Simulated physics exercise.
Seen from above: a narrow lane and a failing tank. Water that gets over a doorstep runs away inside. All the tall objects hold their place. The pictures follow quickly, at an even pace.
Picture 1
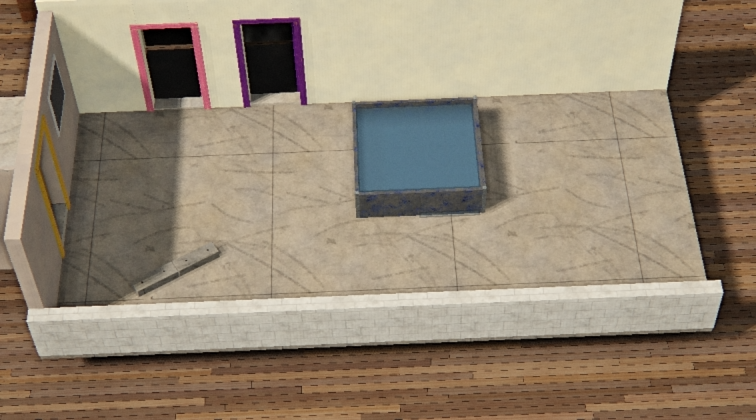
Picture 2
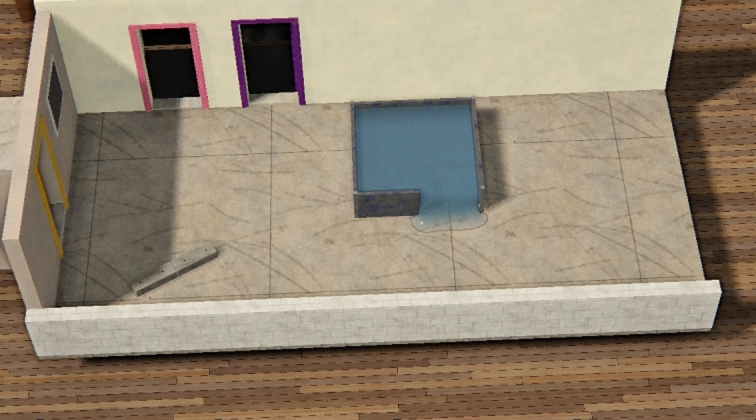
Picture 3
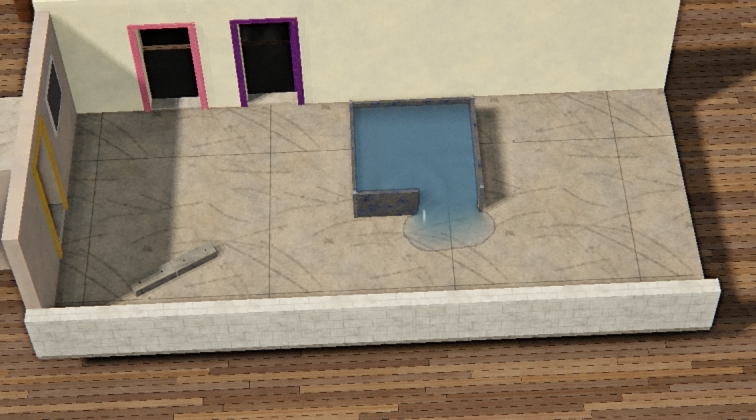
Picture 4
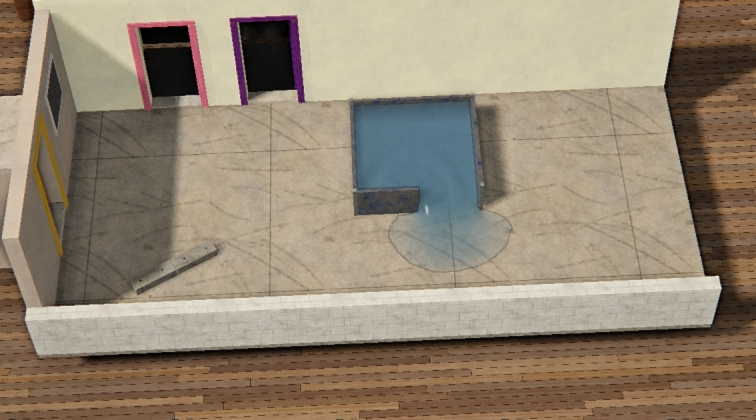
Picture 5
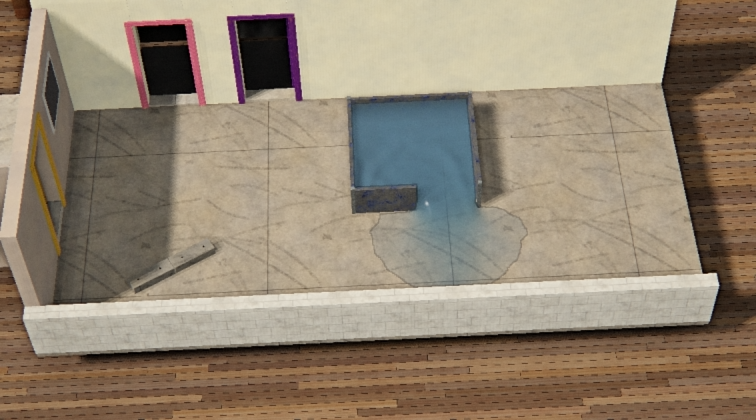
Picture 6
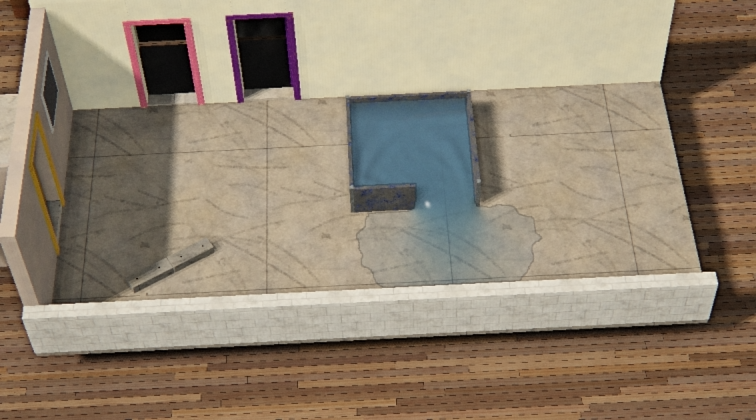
Water poured out through a gap in the front right side of a square tank and spread across the stone floor in a widening puddle, reaching the low white wall at the front.
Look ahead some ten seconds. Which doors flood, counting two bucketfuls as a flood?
One by one: The yellow door stays under that; the purple door stays under that; the pink door stays under that.
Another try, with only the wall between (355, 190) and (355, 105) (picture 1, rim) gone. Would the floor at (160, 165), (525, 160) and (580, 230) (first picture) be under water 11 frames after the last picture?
As listed: Under water, clear, free of water.
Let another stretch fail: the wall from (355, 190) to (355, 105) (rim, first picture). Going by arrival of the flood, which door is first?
First comes the purple-painted one.
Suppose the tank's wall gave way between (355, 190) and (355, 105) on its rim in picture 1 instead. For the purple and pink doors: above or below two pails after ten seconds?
The purple one goes over, the pink one takes more.
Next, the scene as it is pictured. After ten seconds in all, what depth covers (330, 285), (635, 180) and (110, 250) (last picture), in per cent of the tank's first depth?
Roughly 4, 2 and 4 per cent, in turn.
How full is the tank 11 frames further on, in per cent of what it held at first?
About 60 per cent.
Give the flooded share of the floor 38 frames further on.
Some 50 per cent.
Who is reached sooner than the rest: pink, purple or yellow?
I say the yellow-painted one.
A moment on, water covers 15 % of the floor; the yellow door not reached, the purple door not reached, the pink door not reached.
Next, water covers 20 % of the floor; the yellow door not reached, the purple door not reached, the pink door not reached.
Then, water covers 35 % of the floor; the yellow door not reached, the purple door not reached, the pink door not reached.
Later, water covers 50 % of the floor; the yellow door wet at the sill, nothing in, the purple door not reached, the pink door not reached.
In the end, water covers 70 % of the floor; the yellow door wet at the sill, nothing in, the purple door wet at the sill, nothing in, the pink door wet at the sill, nothing in.
